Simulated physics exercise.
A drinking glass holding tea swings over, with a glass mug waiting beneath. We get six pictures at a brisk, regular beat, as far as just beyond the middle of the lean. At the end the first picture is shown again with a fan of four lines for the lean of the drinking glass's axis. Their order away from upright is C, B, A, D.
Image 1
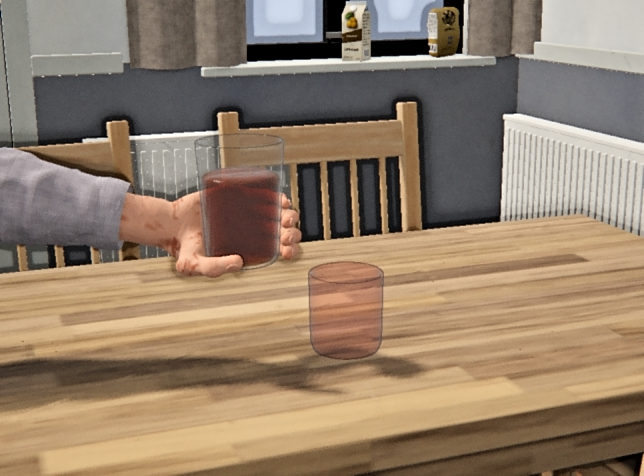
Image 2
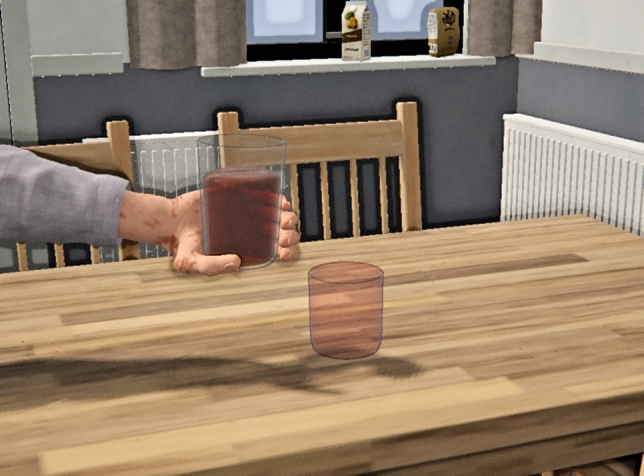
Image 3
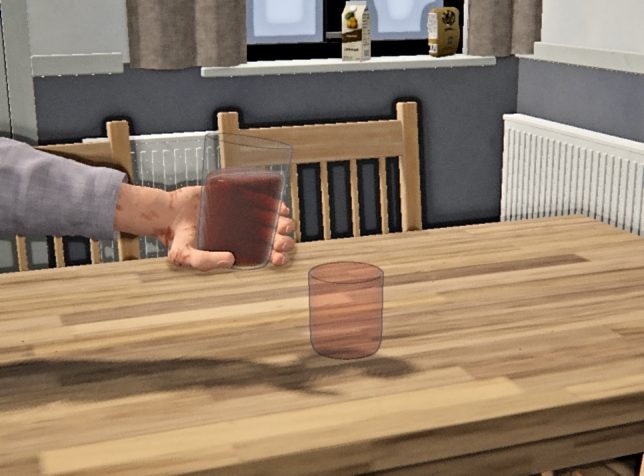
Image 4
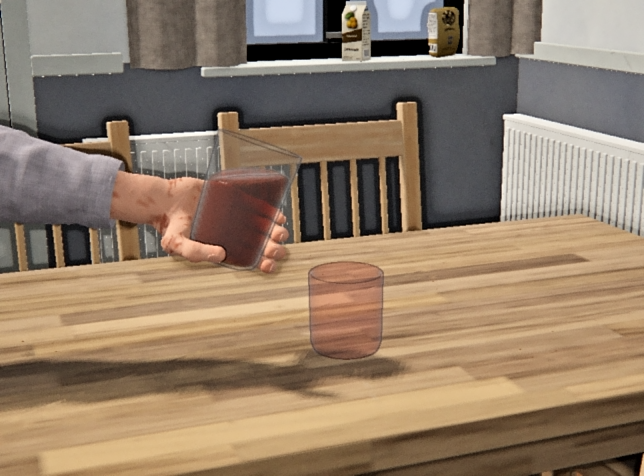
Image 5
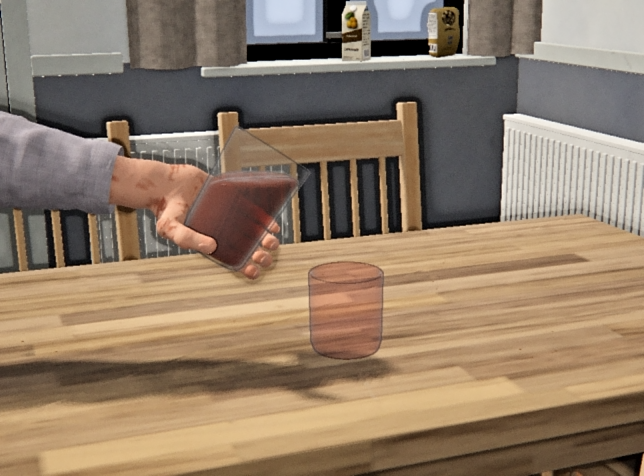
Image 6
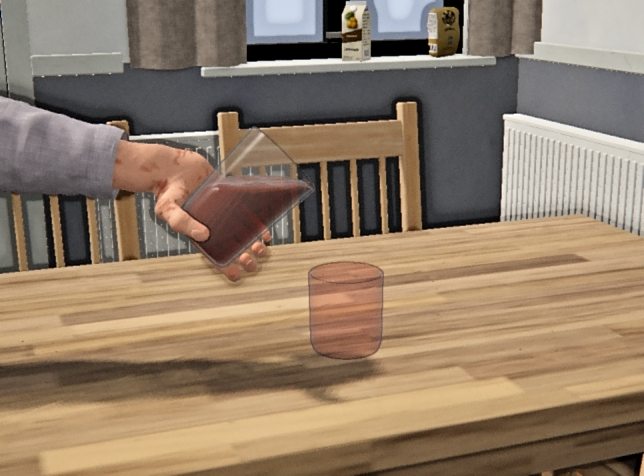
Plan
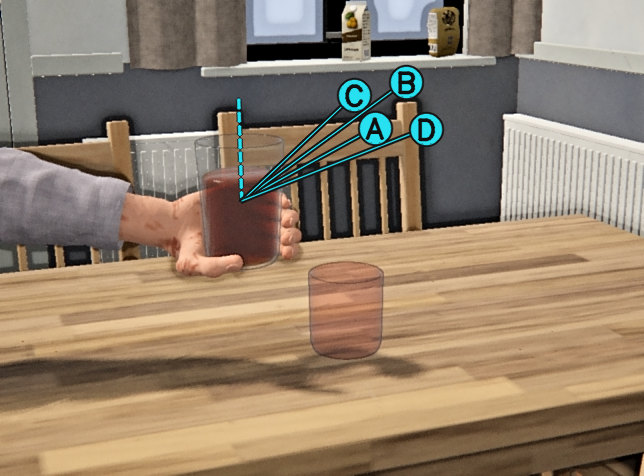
A room with grey walls is seen from a fixed view slightly above a striped wooden table, with wooden chairs, white radiators and two cartons on the windowsill behind. A hand in a grey-mauve sleeve holds a clear glass of dark reddish tea at left, above and beside a pinkish see-through glass mug on the table. The hand tilts the glass rightward, slowly then further, its tea shifting toward the lip.
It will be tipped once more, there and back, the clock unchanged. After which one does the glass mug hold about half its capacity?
Choose D.
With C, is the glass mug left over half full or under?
Under half.
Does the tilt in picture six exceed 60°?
No, it does not.
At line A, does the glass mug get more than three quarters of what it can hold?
No, less.
On the marked copy, A at (359, 135); B at (392, 91); C at (341, 106); D at (410, 134).
With A, the glass mug ends with about 30 % of what it can hold.
With B, the glass mug ends with about 16 % of what it can hold.
With C, the glass mug ends with about 6 % of what it can hold.
With D, the glass mug ends with about 48 % of what it can hold.
